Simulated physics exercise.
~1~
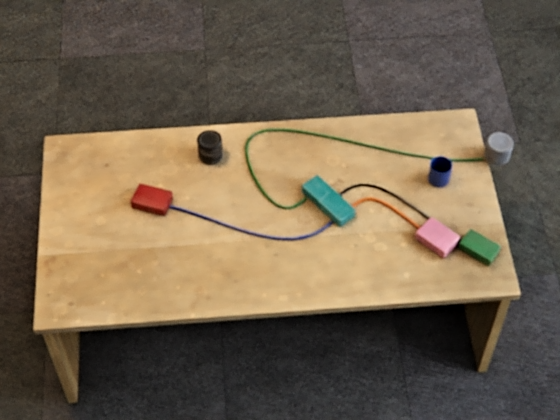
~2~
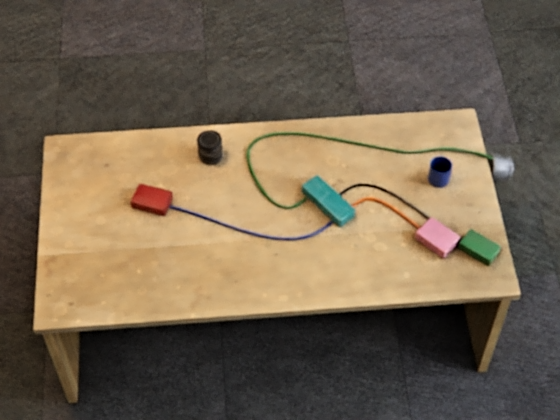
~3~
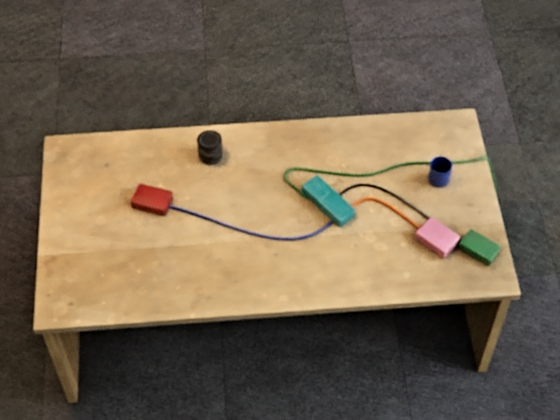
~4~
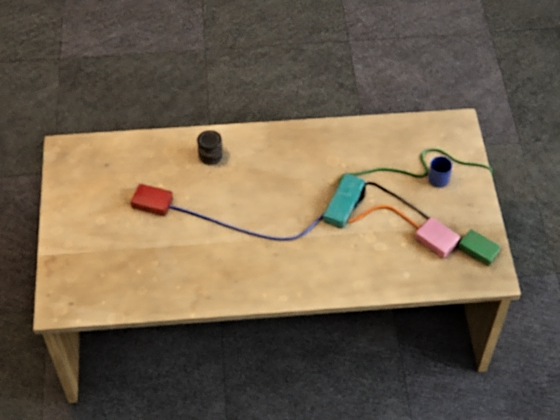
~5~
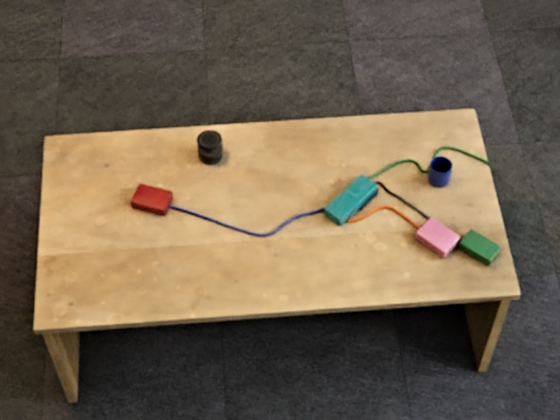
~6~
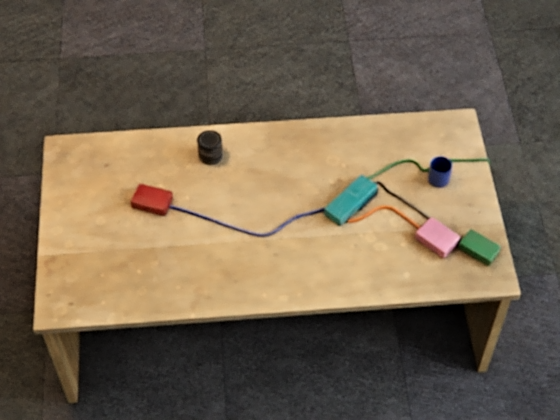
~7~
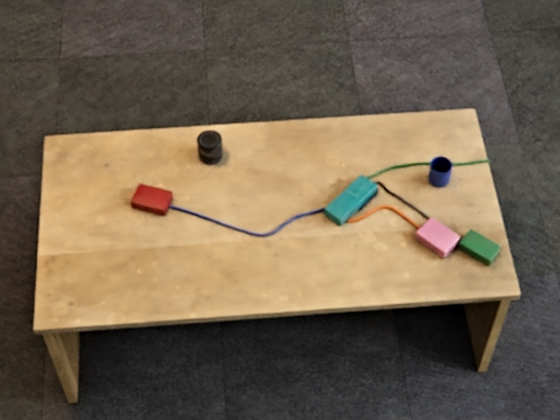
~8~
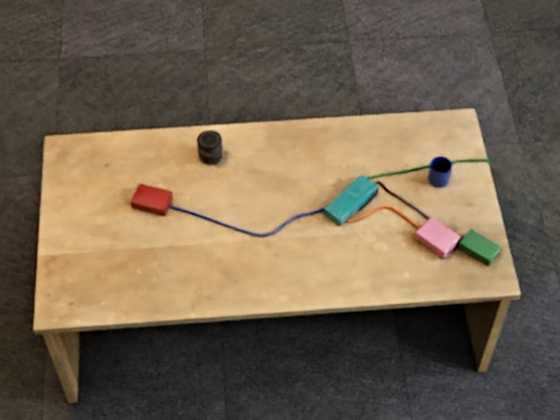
A grey cylindrical speaker at the right edge of a wooden table tips over the side and drops out of view, trailing the green cable that links it to a teal power strip. The cable's wide loop is drawn rightward across the tabletop and shrinks. Then the strip swivels and slides a little to the right, shifting the blue and orange cables attached to it. The green cable tightens past the blue mug until it lies nearly straight. The strip comes to rest, while the black tub, mug, red drive, pink reader and green charger stay put.
